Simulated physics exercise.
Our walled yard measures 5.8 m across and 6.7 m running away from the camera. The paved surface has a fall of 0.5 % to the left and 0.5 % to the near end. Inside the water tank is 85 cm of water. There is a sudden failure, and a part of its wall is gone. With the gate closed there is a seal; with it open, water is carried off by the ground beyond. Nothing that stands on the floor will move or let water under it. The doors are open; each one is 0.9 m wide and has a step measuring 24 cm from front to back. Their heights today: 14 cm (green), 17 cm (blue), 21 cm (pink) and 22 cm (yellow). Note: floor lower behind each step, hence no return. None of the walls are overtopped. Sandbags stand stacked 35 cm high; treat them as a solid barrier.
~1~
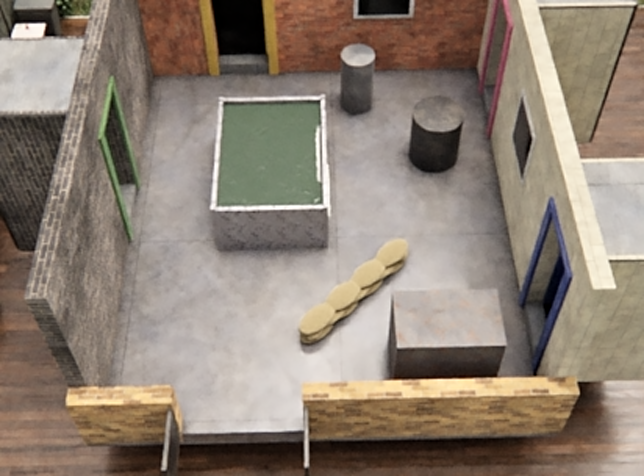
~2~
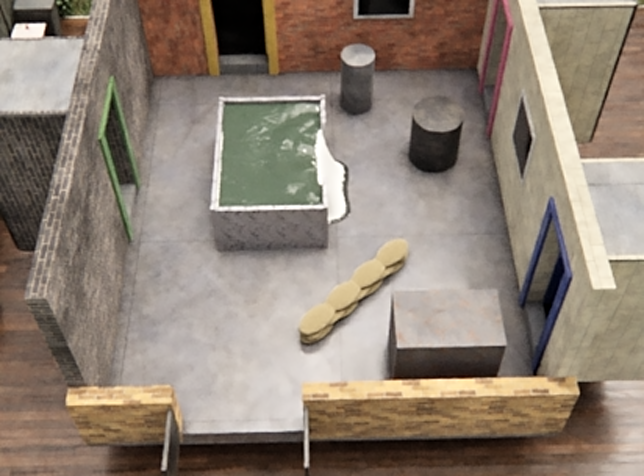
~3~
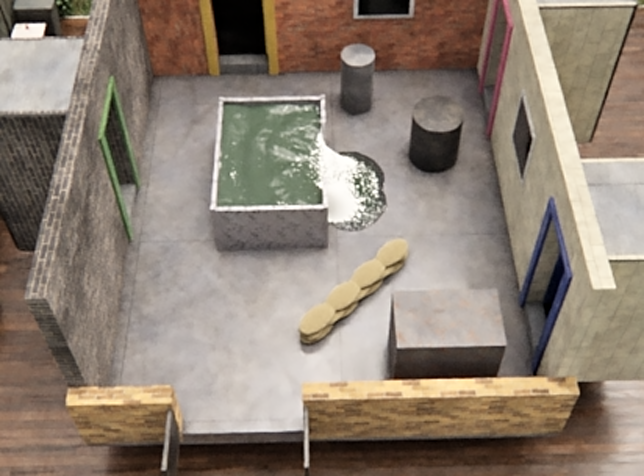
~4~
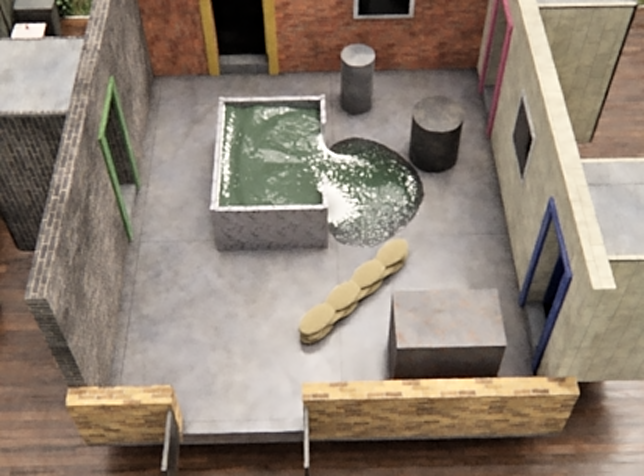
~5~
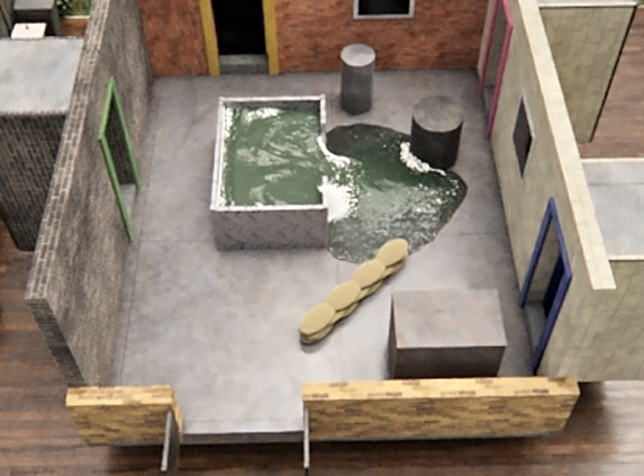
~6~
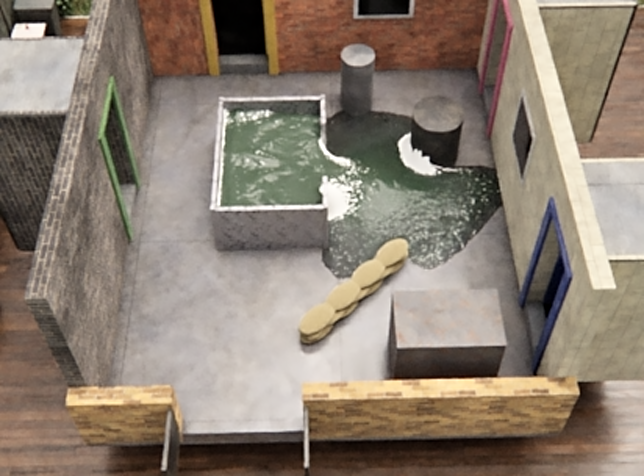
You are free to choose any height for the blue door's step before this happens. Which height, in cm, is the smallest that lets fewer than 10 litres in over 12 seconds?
The smallest is roughly 23 cm.
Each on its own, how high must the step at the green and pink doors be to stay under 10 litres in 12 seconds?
About 8.5 cm at green and about 16 cm at pink.
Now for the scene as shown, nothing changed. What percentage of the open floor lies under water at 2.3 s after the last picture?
Wet share: Near 45 %.
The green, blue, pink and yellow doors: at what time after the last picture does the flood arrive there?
Reading them off: Green 5.5 s, then blue 0.7 s, then pink 0.6 s, then yellow 2.2 s.
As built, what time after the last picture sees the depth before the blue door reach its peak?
I'd say near 4.0 seconds.
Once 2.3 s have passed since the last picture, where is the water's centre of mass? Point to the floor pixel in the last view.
The water's centre is at about (377, 202).
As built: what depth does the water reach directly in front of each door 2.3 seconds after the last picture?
Centimetres: Green = 0, blue = 12, pink = 13, yellow = 1.
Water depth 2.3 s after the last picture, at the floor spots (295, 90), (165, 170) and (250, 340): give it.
Close to 2, 0 and 1 cm, one after the other.
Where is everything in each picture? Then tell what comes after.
The water tank at (271, 154) is whole and still, 85 cm deep; the blue door at (543, 295) is dry, in the first frame.
Water pours out at (323, 176) and has run 0.3 m, to (345, 212); about 13 cm deep outside, 85 cm at the back, in the second frame.
Water pours out at (323, 178) and has run 0.9 m, to (380, 208); about 14 cm deep outside, 82 cm at the back, in the third frame.
Water pours out at (323, 179) and has run 1.5 m, to (417, 198); about 10 cm deep outside, 74 cm at the back, in the fourth frame.
The gap is at (323, 178), the front 2.2 m out at (462, 191); the back of the water tank holds 72 cm, in the fifth frame.
Water pours out at (323, 178) and has run 2.8 m, to (501, 199); about 6 cm deep outside, 71 cm at the back; the blue door at (543, 295), 4.0 m from the gap, is still 1.7 m from the nearest water, in the sixth frame.
Then, 0.7 s after the last picture water covers 30 % of the floor, deepest (49 cm) near (503, 208); it has not reached the blue door.
Then, 2.3 s after the last picture water covers 45 % of the floor, deepest (40 cm) near (496, 384); 12 cm at the blue door, 1 litre in over its 17 cm step.
Then, 11.3 s after the last picture water covers 95 % of the floor, deepest (12 cm) near (308, 320); 10 cm at the blue door, 40 litres in over its 17 cm step.
At the blue door as built, the water peaked near 25 cm, 3.9 s after the last picture.
Run again over the same 12 s with other heights there, 30 litres in over 18.5 cm, 5 litres over 25 cm. The limit of 10 litres is kept from about 23 cm up.
